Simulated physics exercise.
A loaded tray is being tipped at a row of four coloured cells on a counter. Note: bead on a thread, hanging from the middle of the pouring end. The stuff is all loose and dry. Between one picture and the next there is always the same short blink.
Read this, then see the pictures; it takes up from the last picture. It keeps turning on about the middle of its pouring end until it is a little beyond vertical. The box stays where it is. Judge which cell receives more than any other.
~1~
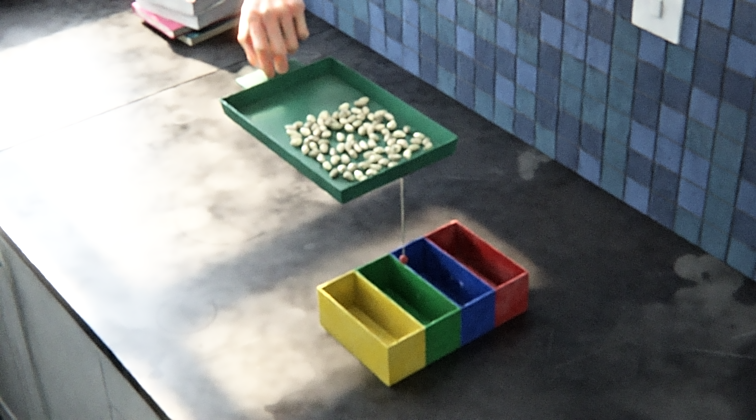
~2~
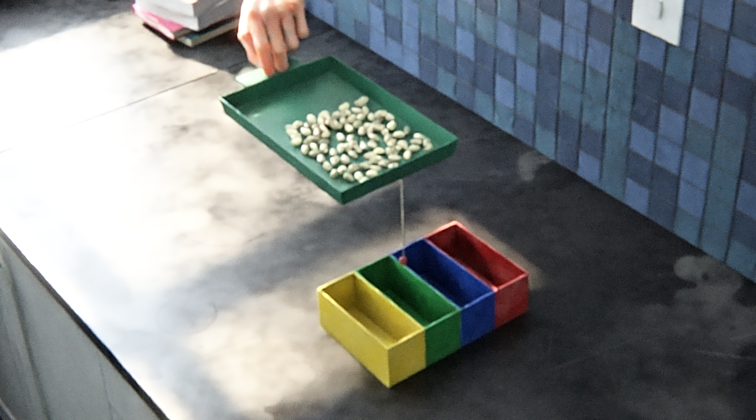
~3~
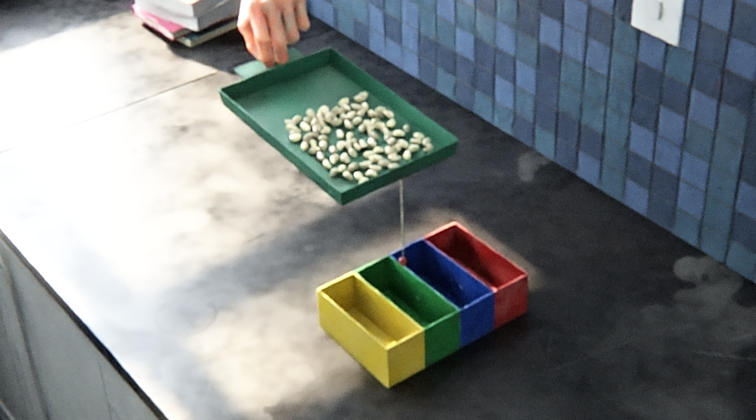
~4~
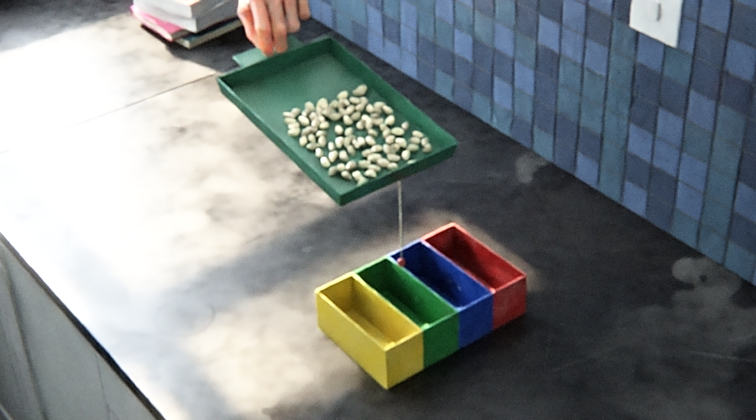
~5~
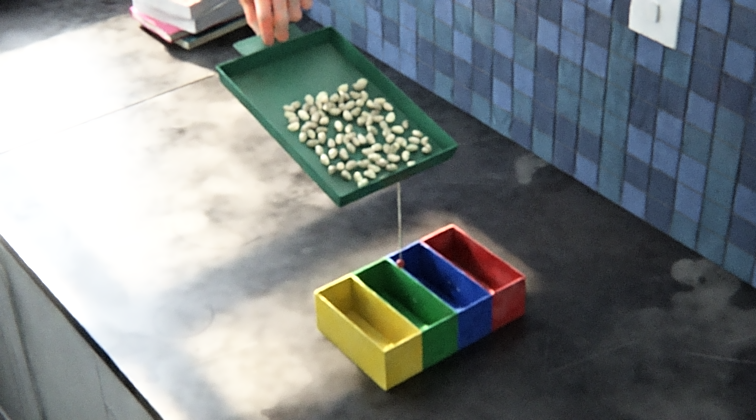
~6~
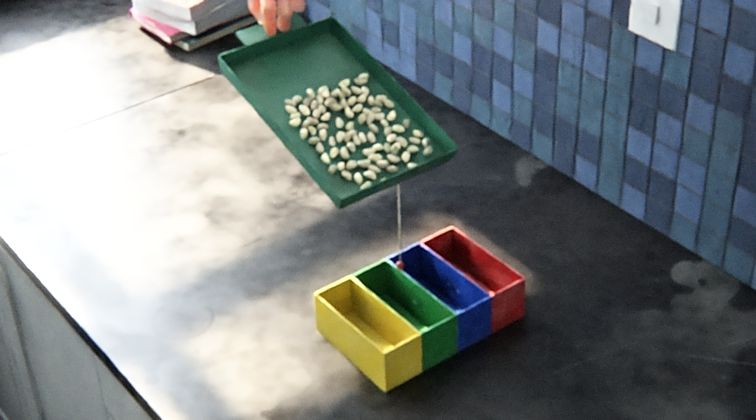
The blue cell receives the most.
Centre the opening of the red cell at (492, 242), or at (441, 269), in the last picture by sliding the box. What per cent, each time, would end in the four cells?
First case around 90 %, second case around 90 %.
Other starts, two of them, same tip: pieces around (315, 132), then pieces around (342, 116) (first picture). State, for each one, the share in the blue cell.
It's 30 percent the first time and 40 percent the second.
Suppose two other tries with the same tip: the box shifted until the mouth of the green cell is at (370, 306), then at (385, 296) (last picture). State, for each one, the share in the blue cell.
Around 30 % followed by around 30 %.
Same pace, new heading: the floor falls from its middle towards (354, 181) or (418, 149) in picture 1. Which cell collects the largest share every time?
First aim: Yellow. Second aim: Red.
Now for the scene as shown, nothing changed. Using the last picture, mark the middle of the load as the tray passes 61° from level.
In the last view, the load is centred near (396, 148).
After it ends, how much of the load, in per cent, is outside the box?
I'd put it near 0 per cent of the load.
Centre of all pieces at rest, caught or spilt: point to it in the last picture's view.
About (447, 328).
Just after the last frame, tray tipped steeply; every one on the tray.
A moment on, tray tipped right over; almost all on the tray; just a few in the green cell; just a few in the blue cell.
Further on, tray tipped past a quarter turn; roughly a third in the blue cell; roughly a quarter in the green cell; about a tenth in the red cell; about a tenth in the yellow cell; about a tenth falling or outside the box.
When it is over, tray tipped past a quarter turn; roughly a third in the blue cell; roughly a quarter in the green cell; about a tenth in the red cell; about a tenth in the yellow cell; about a tenth outside the box.
